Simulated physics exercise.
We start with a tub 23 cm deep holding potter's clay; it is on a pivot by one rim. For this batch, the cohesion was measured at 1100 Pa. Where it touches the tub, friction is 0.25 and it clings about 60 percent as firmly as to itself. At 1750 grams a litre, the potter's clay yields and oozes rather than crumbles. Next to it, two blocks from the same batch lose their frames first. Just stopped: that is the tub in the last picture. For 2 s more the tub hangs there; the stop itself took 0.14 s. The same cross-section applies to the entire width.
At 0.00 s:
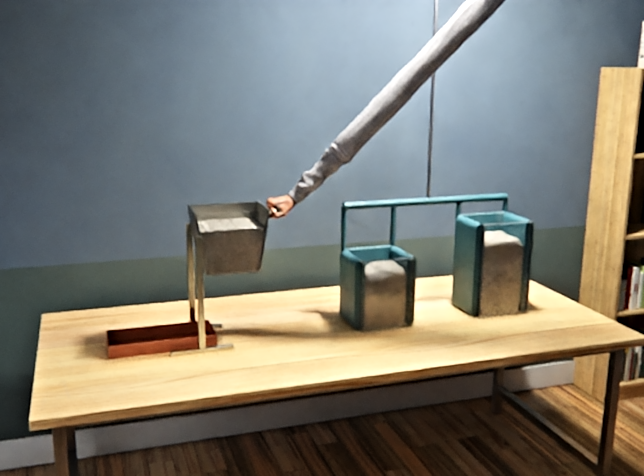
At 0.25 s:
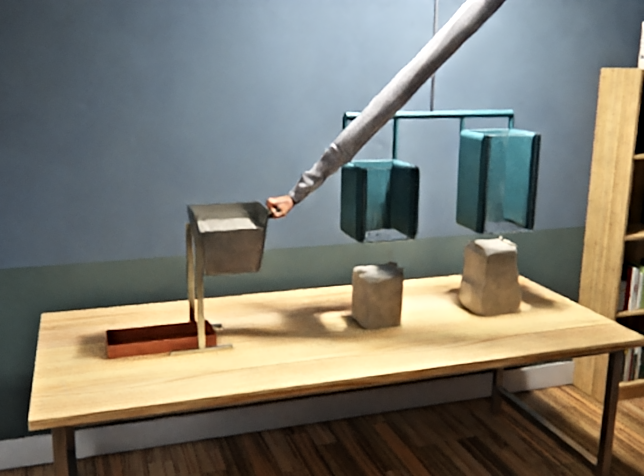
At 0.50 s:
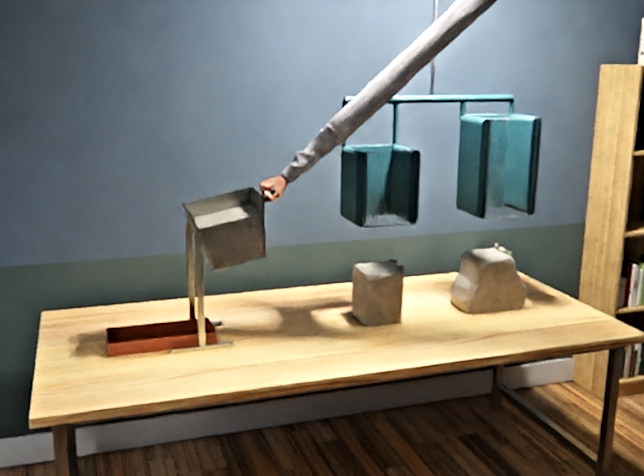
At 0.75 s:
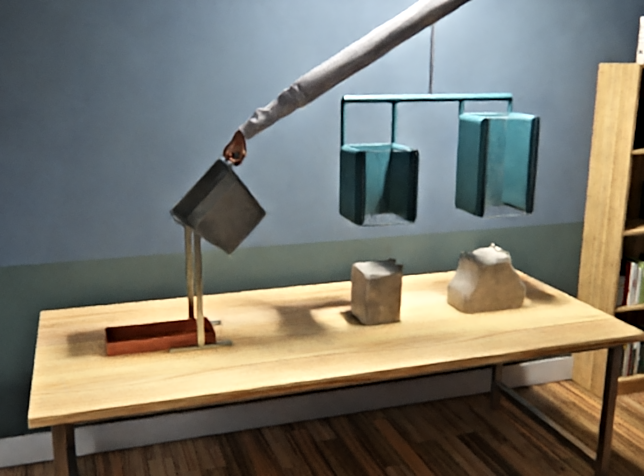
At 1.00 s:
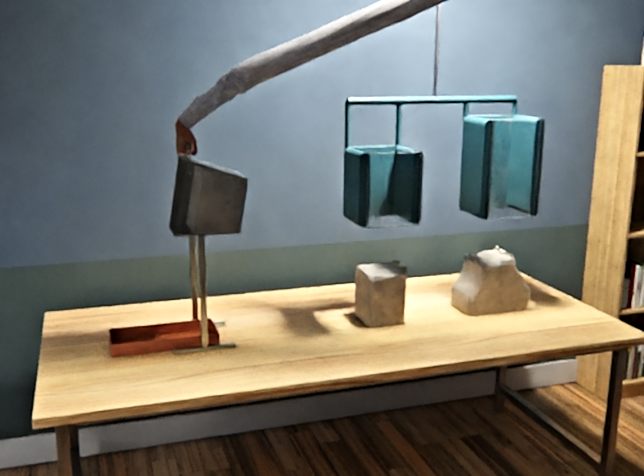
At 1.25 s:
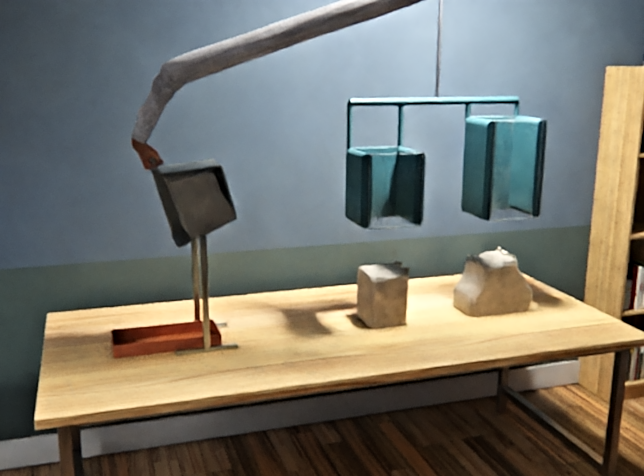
A long grey-sleeved arm reaches in from the upper right to a grey tub on a post above a red tray, on a pale wooden table seen from the front and slightly above. Two teal open moulds joined by a bar rise off two grey clay blocks, and the right block slumps and widens. The hand then swings the tub over leftward past upright, while the view stays almost still.
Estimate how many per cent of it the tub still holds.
The tub still holds some 10 per cent.
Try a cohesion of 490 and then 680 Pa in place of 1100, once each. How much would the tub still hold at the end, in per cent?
It'd be some 0 percent the first time and some 6 percent the second.
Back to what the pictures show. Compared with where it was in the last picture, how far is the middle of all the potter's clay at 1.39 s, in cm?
Close to 6 centimetres.
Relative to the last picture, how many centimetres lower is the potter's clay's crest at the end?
About 14 cm.
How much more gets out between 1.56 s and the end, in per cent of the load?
I'd say close to 40 in a hundred.
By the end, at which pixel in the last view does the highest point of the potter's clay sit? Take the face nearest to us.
Looking at the last picture, I'd put it at about (226, 210).
After 1.39 s, the tub is at 105 degrees and holds 96 %.
After 1.56 s, the tub is at 105 degrees and holds 48 %.
After 1.73 s, the tub is at 105 degrees and holds 24 %.
After 1.90 s, the tub is at 105 degrees and holds 10 %.
After 3.25 s, the tub is at 105 degrees and holds 10 %.
